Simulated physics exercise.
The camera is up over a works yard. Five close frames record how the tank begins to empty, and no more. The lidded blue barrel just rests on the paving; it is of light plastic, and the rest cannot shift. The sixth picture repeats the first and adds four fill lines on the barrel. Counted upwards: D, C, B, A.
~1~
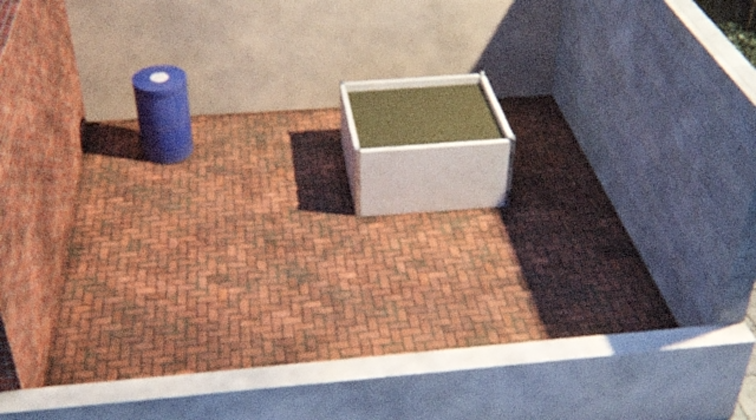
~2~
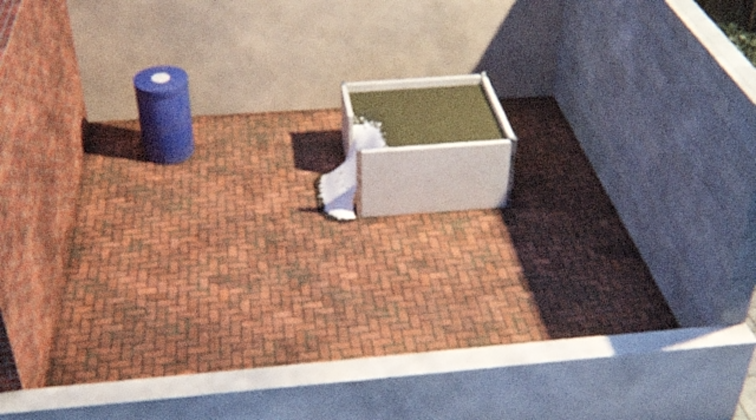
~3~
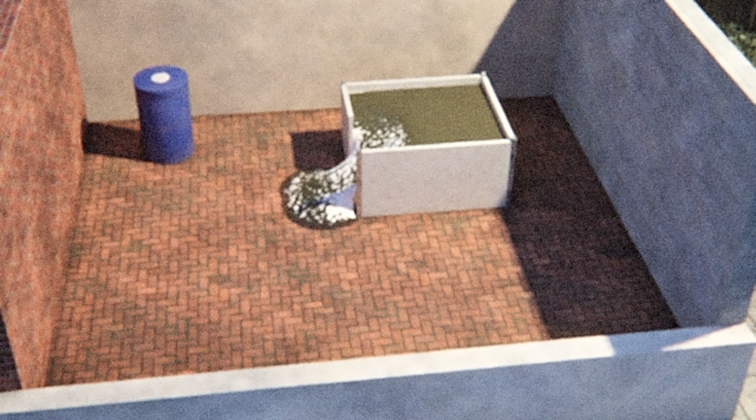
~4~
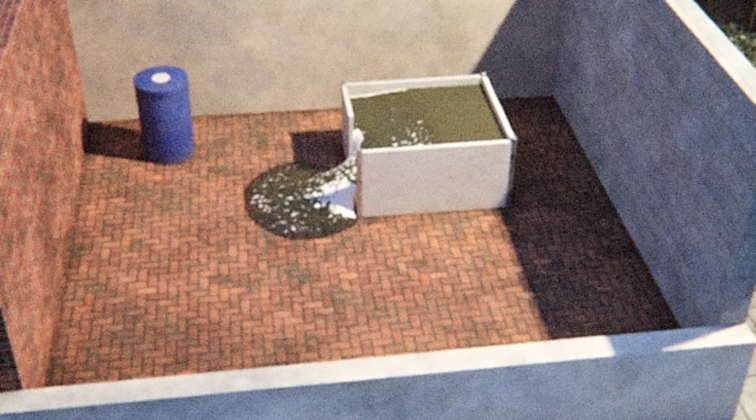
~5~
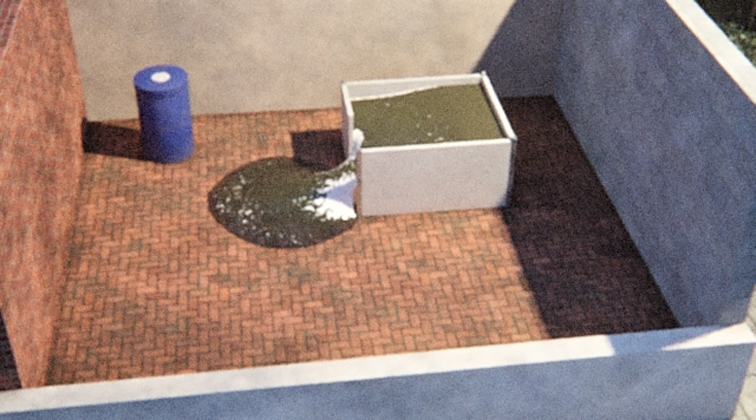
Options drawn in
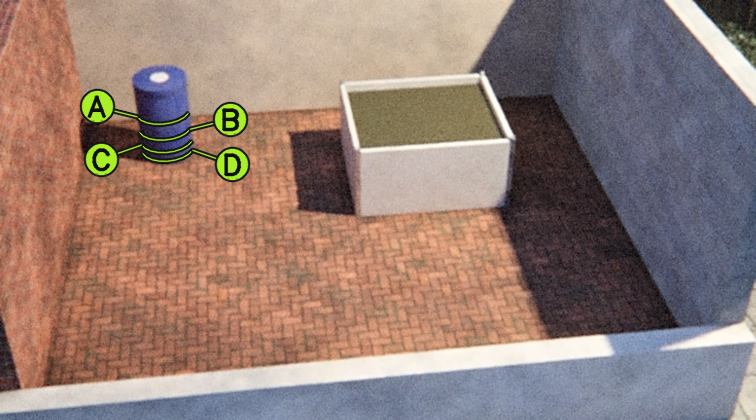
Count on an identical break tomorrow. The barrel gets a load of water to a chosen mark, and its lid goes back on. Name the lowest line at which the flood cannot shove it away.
Take C.
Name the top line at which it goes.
D it is.
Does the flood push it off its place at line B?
No, not at all.
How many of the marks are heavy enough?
Three of the four.
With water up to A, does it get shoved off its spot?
No, not at all.
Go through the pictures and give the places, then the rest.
The first picture shows lid of the blue barrel at (158, 78); tank full, its middle at (424, 117).
In the second picture, 1 % of the ground wet, in view closest to the barrel at (326, 176).
In the third picture, 3 % of the ground wet, in view closest to the barrel at (287, 188).
In the fourth picture, 5 % of the ground wet, in view closest to the barrel at (257, 183).
The fifth picture shows lid of the blue barrel at (160, 77); 7 % of the ground wet, in view closest to the barrel at (245, 168).
On the marked copy, A at (162, 124); B at (164, 140); C at (166, 152); D at (167, 161); from the bottom up D, C, B, A.
With A, it does not move.
With B, it does not move.
With C, it does not move.
With D, it is pushed about 4 times its own width away.
